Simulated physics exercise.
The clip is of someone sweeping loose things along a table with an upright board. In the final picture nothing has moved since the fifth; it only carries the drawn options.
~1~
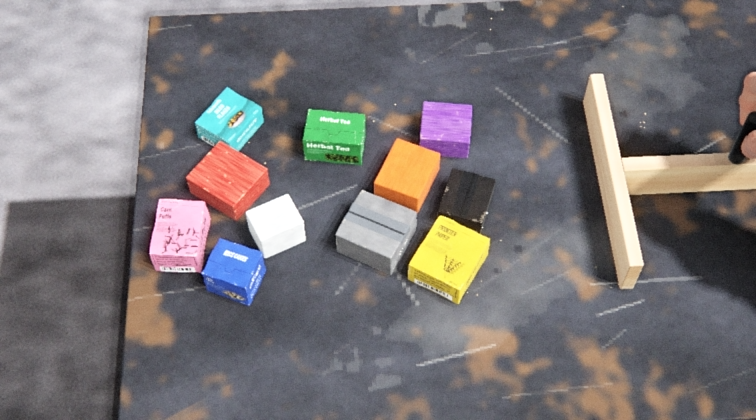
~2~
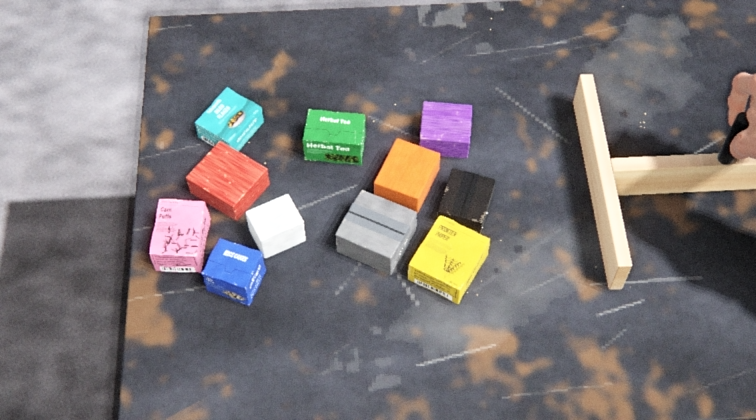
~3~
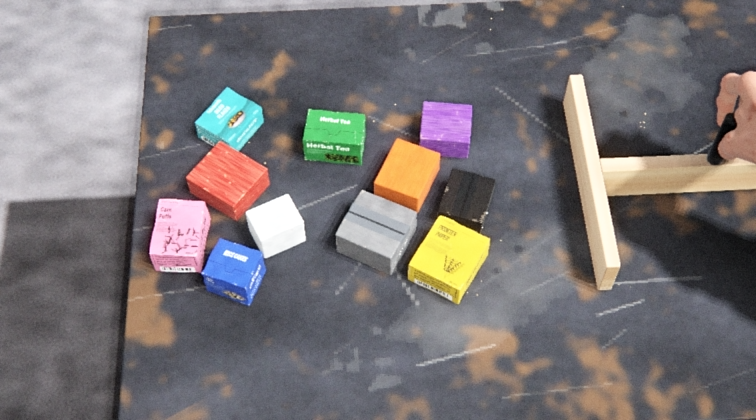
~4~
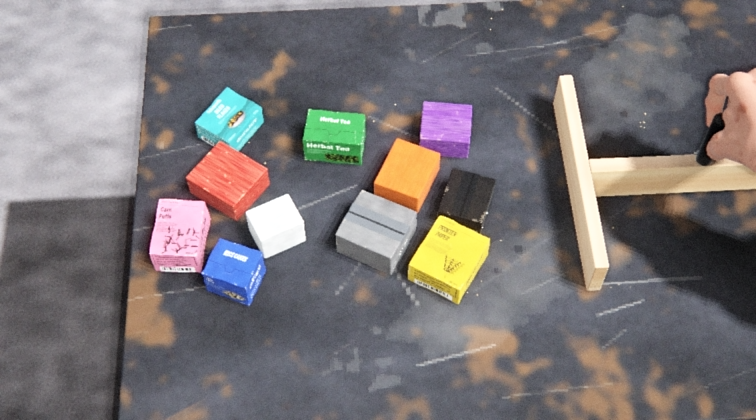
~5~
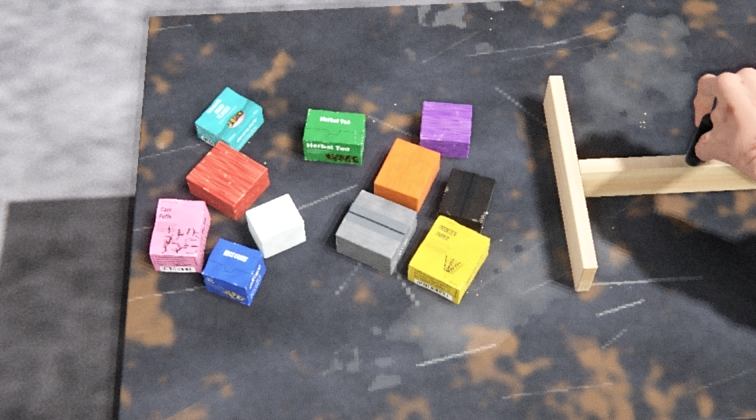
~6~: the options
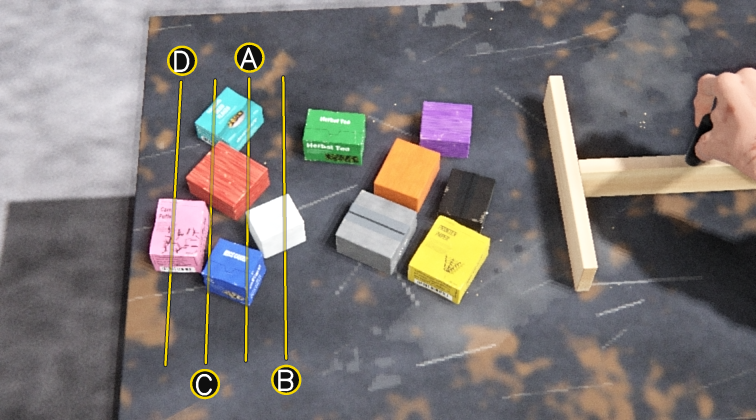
The video shows a hand sliding an upright wooden board slowly leftward across a dark, scuffed table toward a scattered group of coloured boxes and blocks, which stay still, with a gap remaining between them and the board.
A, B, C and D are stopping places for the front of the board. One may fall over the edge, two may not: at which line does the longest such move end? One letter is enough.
No farther than B.
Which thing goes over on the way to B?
It is the pink packet.
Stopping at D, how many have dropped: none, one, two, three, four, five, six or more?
By then, six or more.
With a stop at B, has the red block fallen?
No.
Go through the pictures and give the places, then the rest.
In the first picture, blue packet (235, 272); turquoise box (230, 123); orange block (408, 176).
In the second picture, board (605, 165); pink packet (181, 235).
In the third picture, board (593, 165); yellow box (449, 259).
In the fourth picture, board (583, 166); grey box (376, 232).
In the fifth picture, board (572, 166); purple block (446, 130); black box (466, 202); blue packet (235, 272).
On the marked copy, A at (248, 208); B at (285, 206); C at (211, 210); D at (174, 212).
Taking B. A third of the way, board (469, 171); yellow box (428, 266); purple block (429, 131).
Two thirds of the way, board (366, 176); pink packet (169, 235); turquoise box (218, 119).
When it is over, board (287, 180); pink packet over the edge; white block (150, 218); one fallen.
As for the rest, A drops four; C drops six; D drops eight.
